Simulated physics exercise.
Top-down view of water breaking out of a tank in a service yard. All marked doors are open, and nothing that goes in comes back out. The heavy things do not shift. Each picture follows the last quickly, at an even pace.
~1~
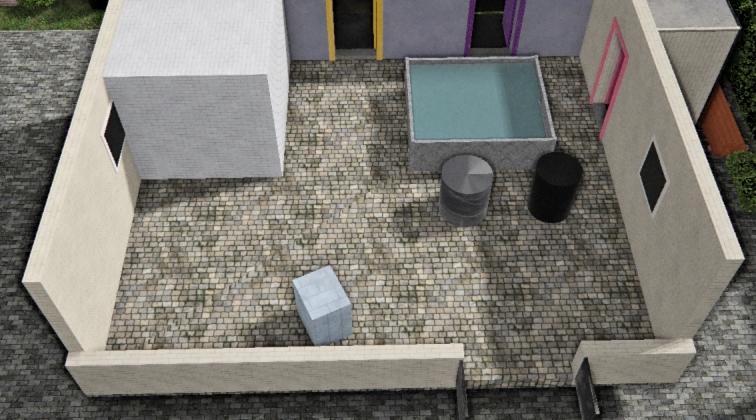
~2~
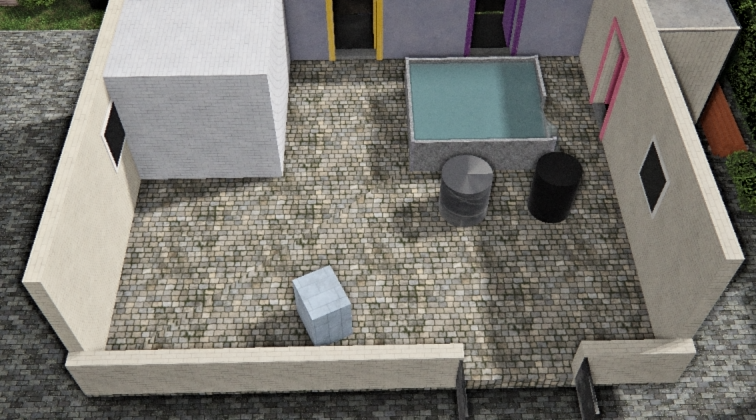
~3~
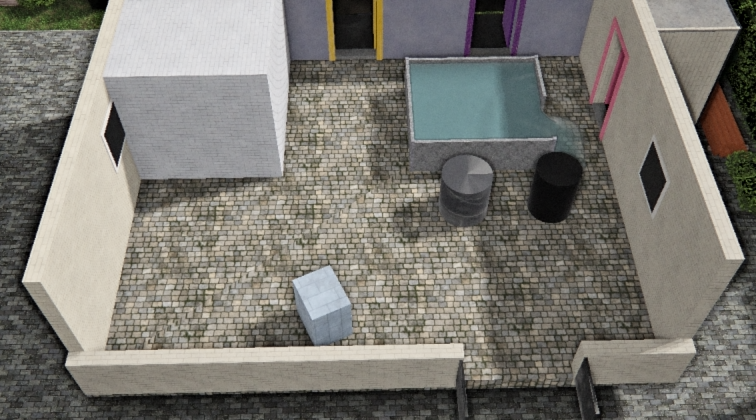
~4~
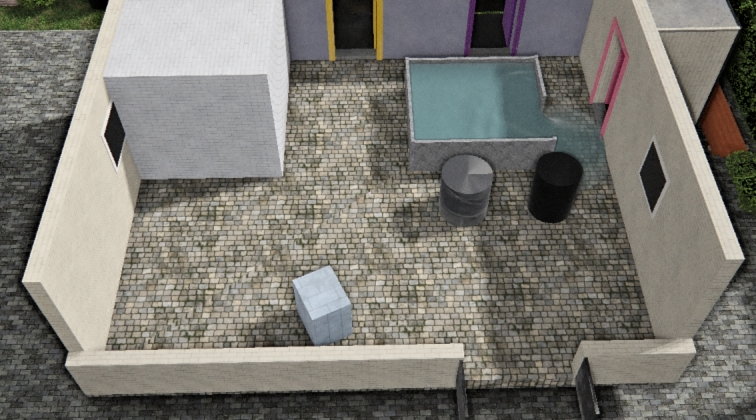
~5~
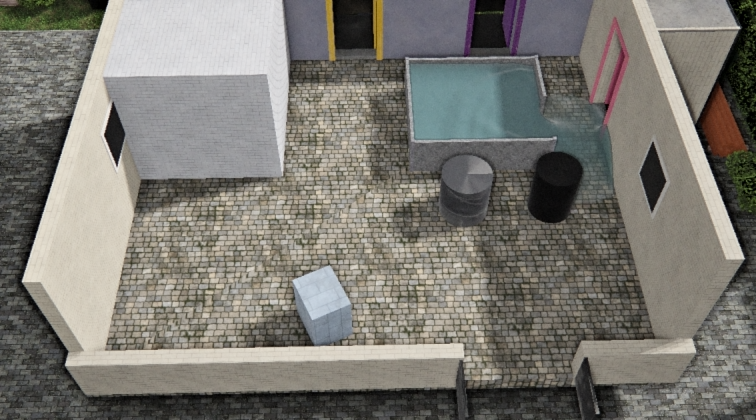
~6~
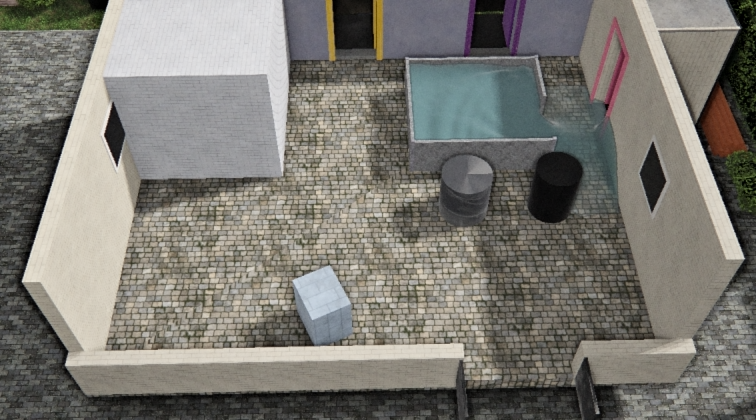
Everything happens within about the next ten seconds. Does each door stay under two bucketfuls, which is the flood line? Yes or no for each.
Pink door - no, it floods; yellow door - yes, stays under; purple door - yes, stays under.
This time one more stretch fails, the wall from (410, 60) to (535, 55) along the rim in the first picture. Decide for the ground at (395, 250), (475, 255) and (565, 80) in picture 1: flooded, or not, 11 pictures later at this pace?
So that's left bare for the first, left bare for the second and waterlogged for the third.
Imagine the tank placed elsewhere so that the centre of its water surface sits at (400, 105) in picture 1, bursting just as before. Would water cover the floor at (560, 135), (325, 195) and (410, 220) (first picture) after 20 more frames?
Soaked, bone-dry, bone-dry.
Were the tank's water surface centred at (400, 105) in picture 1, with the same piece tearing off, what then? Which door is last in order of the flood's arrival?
Answer: The door marked yellow.
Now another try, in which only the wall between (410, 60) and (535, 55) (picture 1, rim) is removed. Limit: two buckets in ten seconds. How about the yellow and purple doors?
The yellow door tops the limit and the purple door tops the limit.
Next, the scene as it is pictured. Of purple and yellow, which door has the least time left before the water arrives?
The one in purple.
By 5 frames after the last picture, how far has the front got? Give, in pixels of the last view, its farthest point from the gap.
I'd say at around (636, 294).
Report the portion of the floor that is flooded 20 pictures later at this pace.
My estimate is roughly 30 percent.
A moment on, water covers 10 % of the floor; the pink door far over two buckets in, the yellow door not reached, the purple door not reached.
Next, water covers 20 % of the floor; the pink door far over two buckets in, the yellow door not reached, the purple door not reached.
Then, water covers 30 % of the floor; the pink door far over two buckets in, the yellow door not reached, the purple door wet at the sill, nothing in.
Later, water covers 50 % of the floor; the pink door far over two buckets in, the yellow door wet at the sill, nothing in, the purple door under two buckets in.
In the end, water covers 85 % of the floor; the pink door far over two buckets in, the yellow door wet at the sill, nothing in, the purple door under two buckets in.
